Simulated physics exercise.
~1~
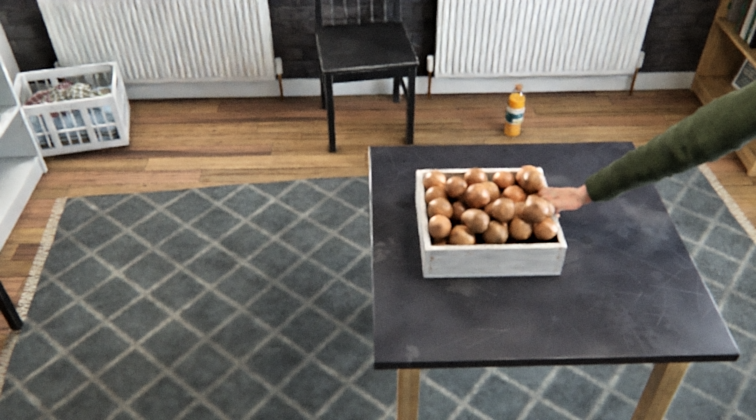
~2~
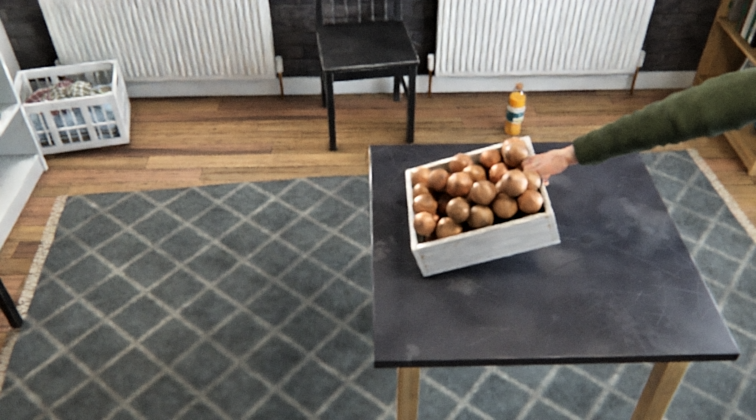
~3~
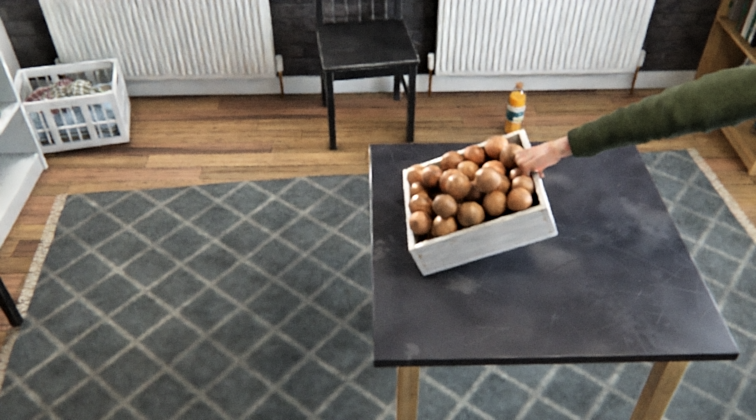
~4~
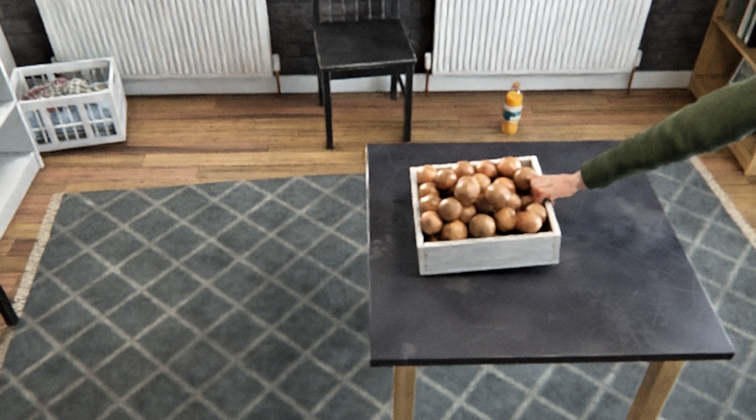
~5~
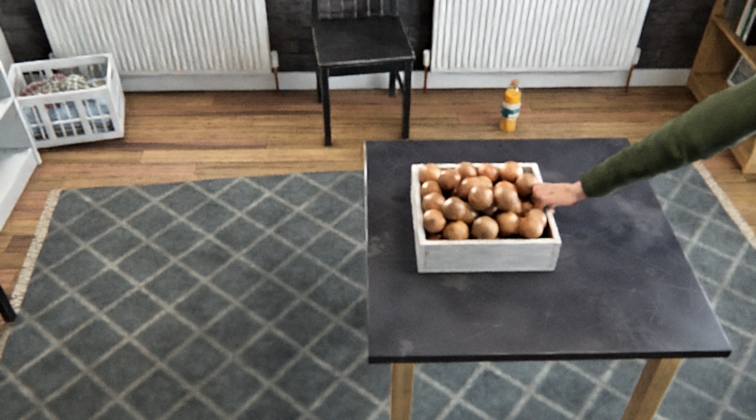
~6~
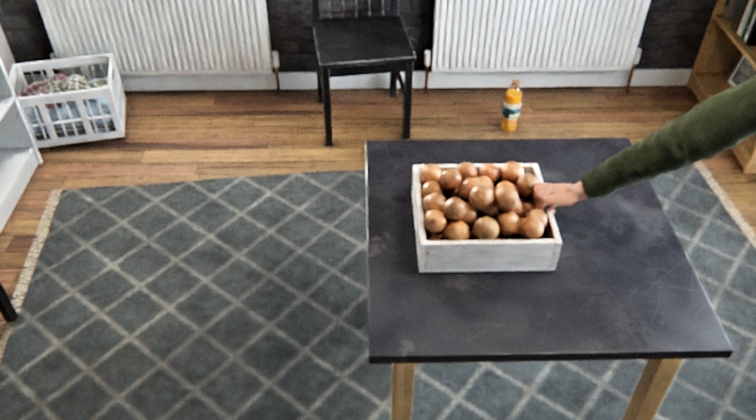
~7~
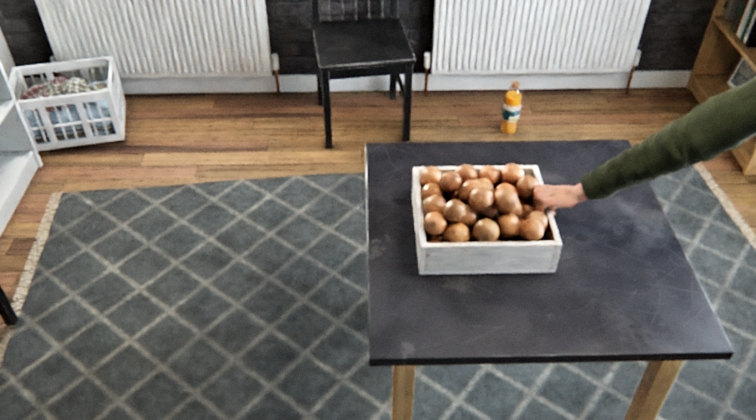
A white wooden box heaped with brown onions sits on a dark table, seen from above by a slightly swaying camera, while a green-sleeved arm reaches in from the right to hold its edge. Behind it are a grey latticed rug, a black chair, white radiators, an orange bottle and a white basket at the left. The hand lifts the right side, tipping the box over its left edge, and tilts it slightly further. The onions shift but stay inside. The hand then lowers the box flat, and it rests still, full, with the hand beside it.
